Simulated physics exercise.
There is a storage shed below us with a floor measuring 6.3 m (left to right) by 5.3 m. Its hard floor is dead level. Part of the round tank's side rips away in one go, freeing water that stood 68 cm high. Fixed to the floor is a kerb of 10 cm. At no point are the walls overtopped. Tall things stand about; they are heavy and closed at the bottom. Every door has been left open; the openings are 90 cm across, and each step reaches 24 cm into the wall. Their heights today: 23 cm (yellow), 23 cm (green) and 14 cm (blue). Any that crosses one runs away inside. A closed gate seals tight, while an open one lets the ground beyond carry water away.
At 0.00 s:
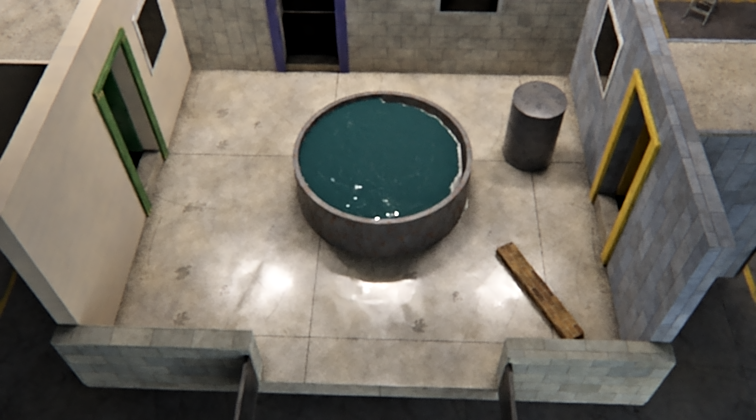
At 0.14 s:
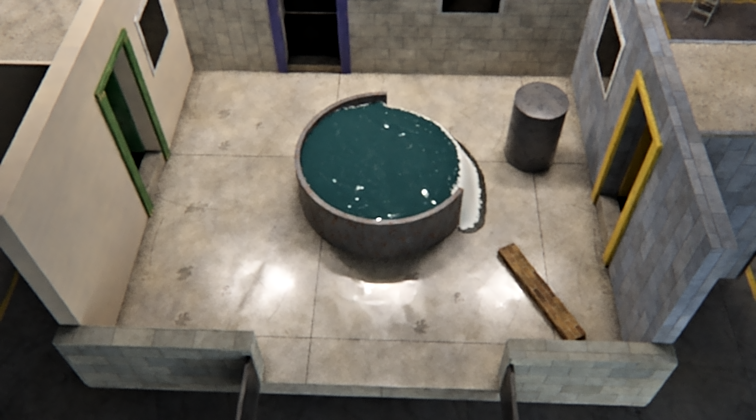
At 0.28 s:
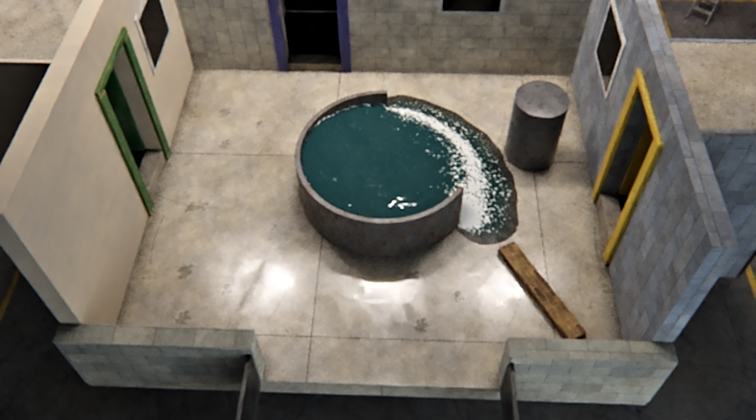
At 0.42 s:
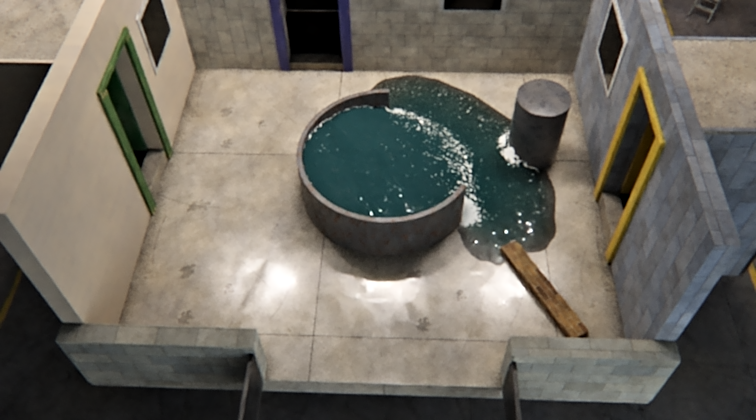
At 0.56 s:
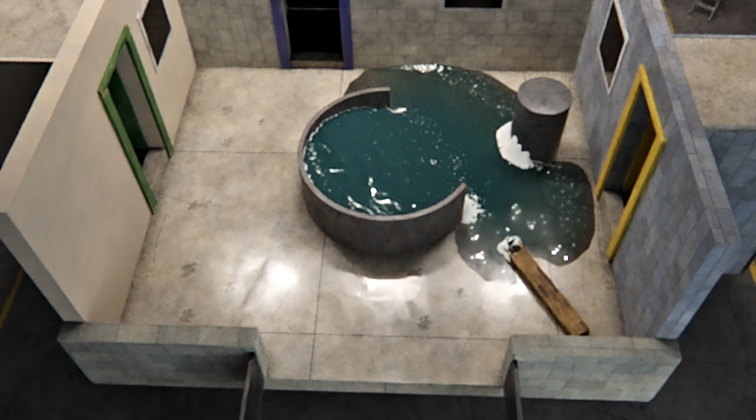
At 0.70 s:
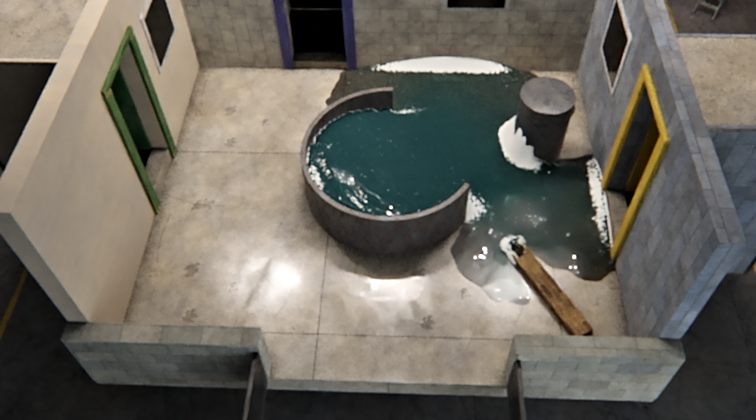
A round grey tank of dark green water stands in a roofless, concrete-floored room seen from high above, with a green-framed doorway left, a purple one at the back and a yellow one right. A grey cylinder and a wooden beam rest to the tank's right. The tank's right side opens and water spreads around both, reaching the back wall and yellow doorway, while the view shifts very slightly.
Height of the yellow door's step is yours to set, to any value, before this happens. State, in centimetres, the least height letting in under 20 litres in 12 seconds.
It is roughly 27 cm.
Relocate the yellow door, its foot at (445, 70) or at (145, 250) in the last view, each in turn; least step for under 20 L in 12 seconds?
25 and 9.0 cm.
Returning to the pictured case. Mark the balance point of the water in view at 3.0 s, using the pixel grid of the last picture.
The centre of all the water is around (480, 159).
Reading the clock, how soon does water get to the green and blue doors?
Times: Green = 4.0 s, blue = 1.0 s.
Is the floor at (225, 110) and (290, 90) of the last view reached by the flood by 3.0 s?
Submerged, then submerged.
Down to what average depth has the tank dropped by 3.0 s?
About 14 centimetres on average.
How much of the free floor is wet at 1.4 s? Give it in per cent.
Roughly 35 percent of the floor is wet.
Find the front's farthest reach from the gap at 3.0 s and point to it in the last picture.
The farthest wet point sits near (200, 69).
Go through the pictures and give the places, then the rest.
Still water, 68 cm deep, in the round tank at (383, 156); the yellow door at (618, 181) is dry, in the first picture.
The front is at (479, 222), 0.3 m from the gap at (454, 149); 0.5 m2 of floor is wet, 68 cm left at the back, in the second picture.
The gap is at (454, 151), the front 0.7 m out at (510, 228); the back of the round tank holds 68 cm, in the third picture.
Water pours out at (455, 151) and has run 1.2 m, to (548, 232); about 9 cm deep outside, 68 cm at the back, in the fourth picture.
Water pours out at (456, 150) and has run 1.7 m, to (588, 227); about 7 cm deep outside, 66 cm at the back, in the fifth picture.
Water pours out at (459, 151) and has run 2.1 m, to (523, 71); about 7 cm deep outside, 56 cm at the back; water is at the yellow door at (627, 177), in the sixth picture.
After 1.4 s water covers 35 % of the floor, deepest (55 cm) near (568, 74); 32 cm at the yellow door, 9 litres in over its 23 cm step.
After 3.0 s water covers 55 % of the floor, deepest (34 cm) near (578, 129); 24 cm at the yellow door, 42 litres in over its 23 cm step.
After 12.0 s water covers 95 % of the floor, deepest (12 cm) near (179, 139); 6 cm at the yellow door, 45 litres in over its 23 cm step.
At the yellow door as built, the water arrived by 0.7 s and peaked near 32 cm at 1.6 s.
Run again over the same 12 s with other heights there, 50 litres in over 22.5 cm, 8 litres over 30.5 cm. The limit of 20 litres is kept from about 27 cm up.
